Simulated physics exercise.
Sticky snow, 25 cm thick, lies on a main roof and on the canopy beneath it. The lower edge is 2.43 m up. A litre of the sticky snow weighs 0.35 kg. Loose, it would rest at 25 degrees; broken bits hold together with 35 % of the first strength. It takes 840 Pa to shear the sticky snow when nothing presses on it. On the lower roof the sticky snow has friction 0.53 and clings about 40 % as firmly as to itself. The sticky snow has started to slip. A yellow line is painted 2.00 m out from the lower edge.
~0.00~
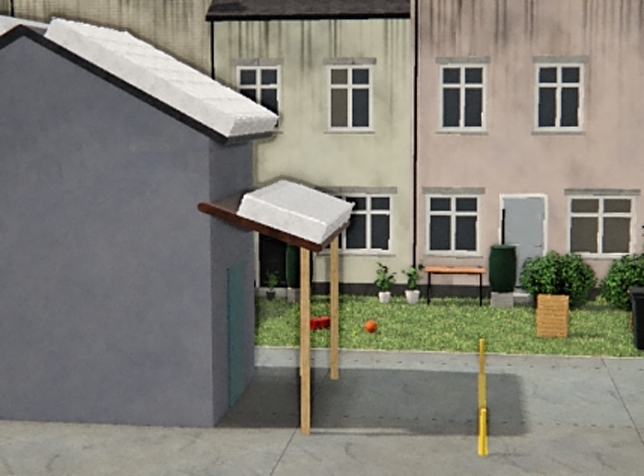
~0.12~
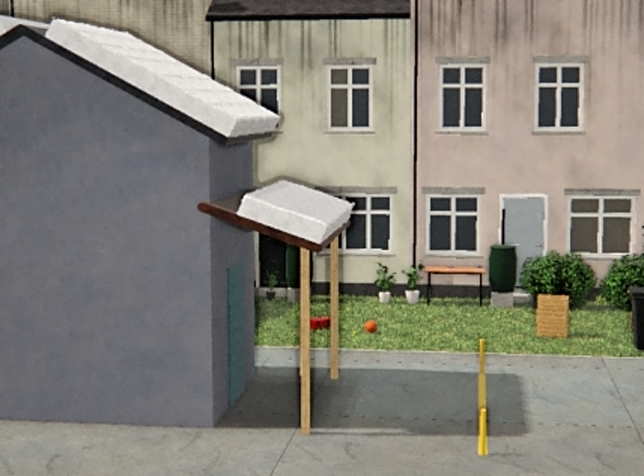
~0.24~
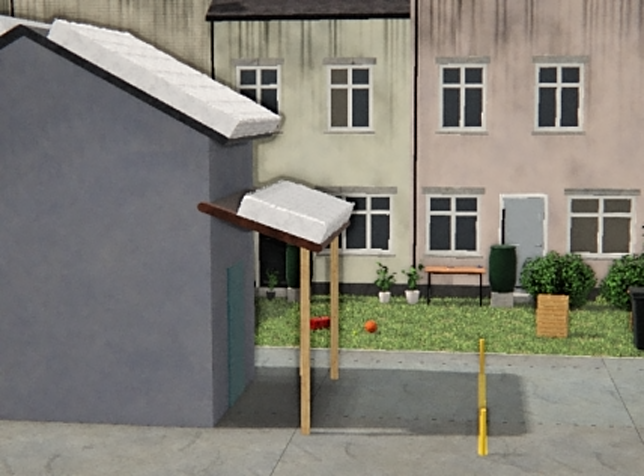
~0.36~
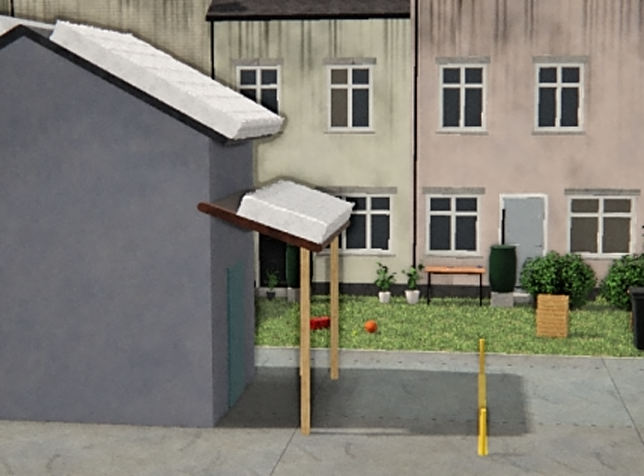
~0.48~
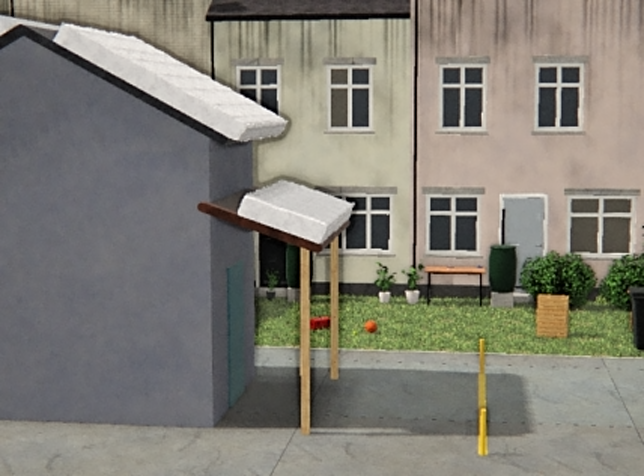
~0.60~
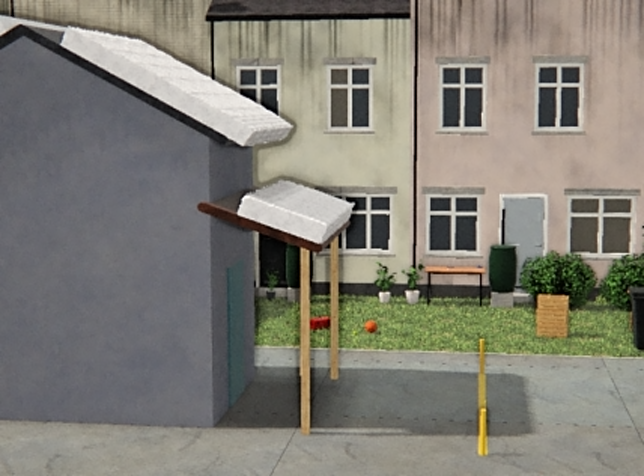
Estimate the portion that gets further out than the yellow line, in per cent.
The portion that gets further out than the yellow line is near 17 %.
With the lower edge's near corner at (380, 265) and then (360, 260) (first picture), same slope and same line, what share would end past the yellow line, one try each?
In turn about 4 %, 5 %.
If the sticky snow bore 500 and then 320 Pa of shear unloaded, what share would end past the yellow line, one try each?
In that order: 30 %, 35 %.
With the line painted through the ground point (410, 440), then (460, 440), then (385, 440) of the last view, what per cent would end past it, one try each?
In that order: 45 %, 25 %, 55 %.
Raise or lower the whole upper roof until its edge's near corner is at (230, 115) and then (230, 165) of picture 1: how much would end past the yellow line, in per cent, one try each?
In turn about 30 %, 1 %.
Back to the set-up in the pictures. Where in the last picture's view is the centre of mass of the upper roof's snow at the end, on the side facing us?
Near (431, 412).
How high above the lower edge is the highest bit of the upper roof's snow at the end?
Roughly 0.7 m.
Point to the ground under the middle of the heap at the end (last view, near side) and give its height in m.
Near (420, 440), some 0.4 m high.
After 1.12 s, none is below the lower edge and 0 % is past the line.
After 1.75 s, none is below the lower edge and 0 % is past the line.
After 2.37 s, 44 % is below the lower edge and 0 % is past the line.
After 3.00 s, 75 % is below the lower edge and 16 % is past the line.
After 4.00 s, at the end, 75 % is below the lower edge and 17 % is past the line.
